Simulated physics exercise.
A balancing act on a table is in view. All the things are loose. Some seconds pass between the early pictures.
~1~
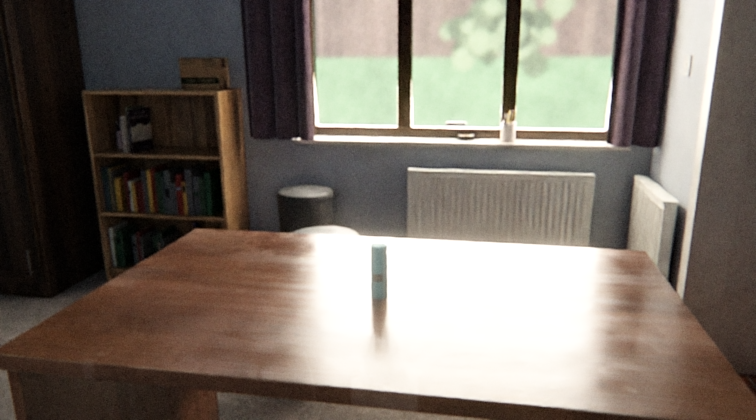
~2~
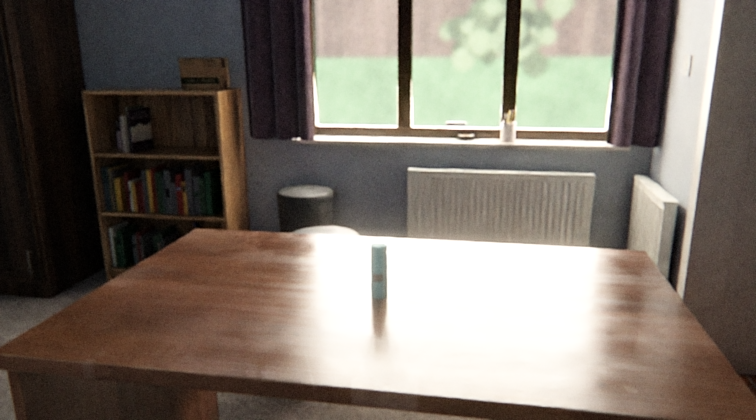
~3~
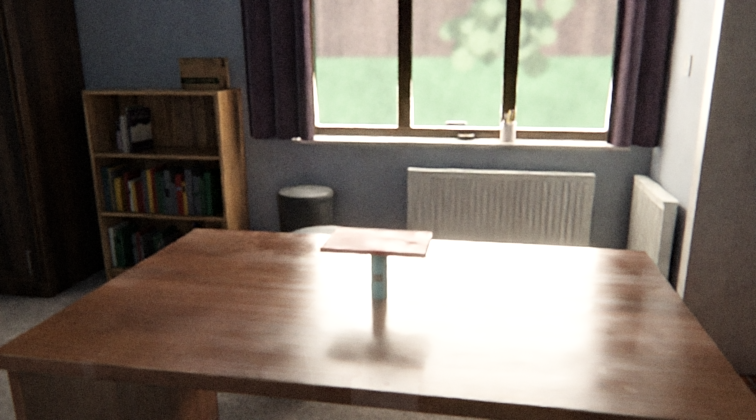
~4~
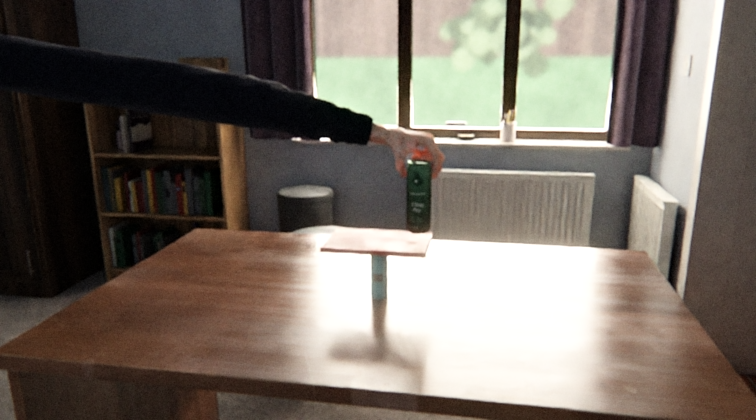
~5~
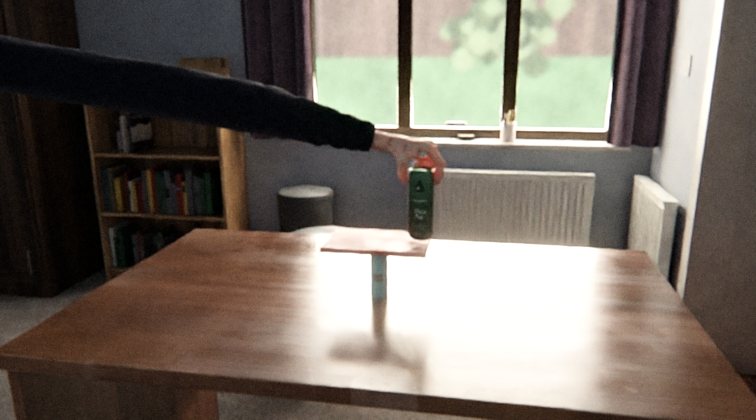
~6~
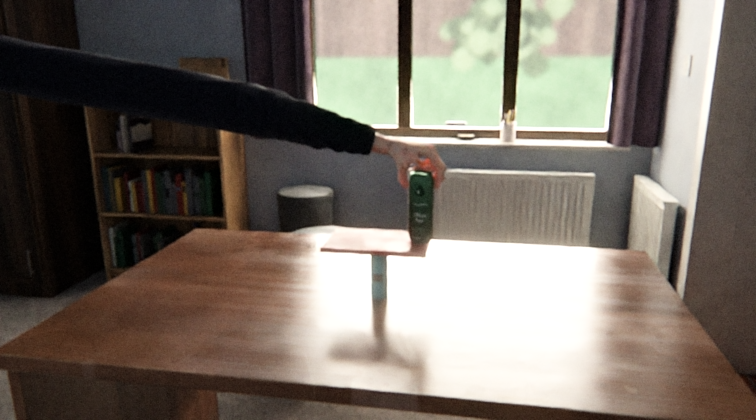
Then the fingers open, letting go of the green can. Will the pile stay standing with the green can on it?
No.
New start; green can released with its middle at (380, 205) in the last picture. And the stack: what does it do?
What happens next is that it remains standing.
Then, 0.40 s on from there, green can now fallen; red lid on its side.
Then, 0.50 s on from there, red lid now fallen.
In the end, fallen, red lid and green can; turquoise shaker unmoved. The stack loses its balance.
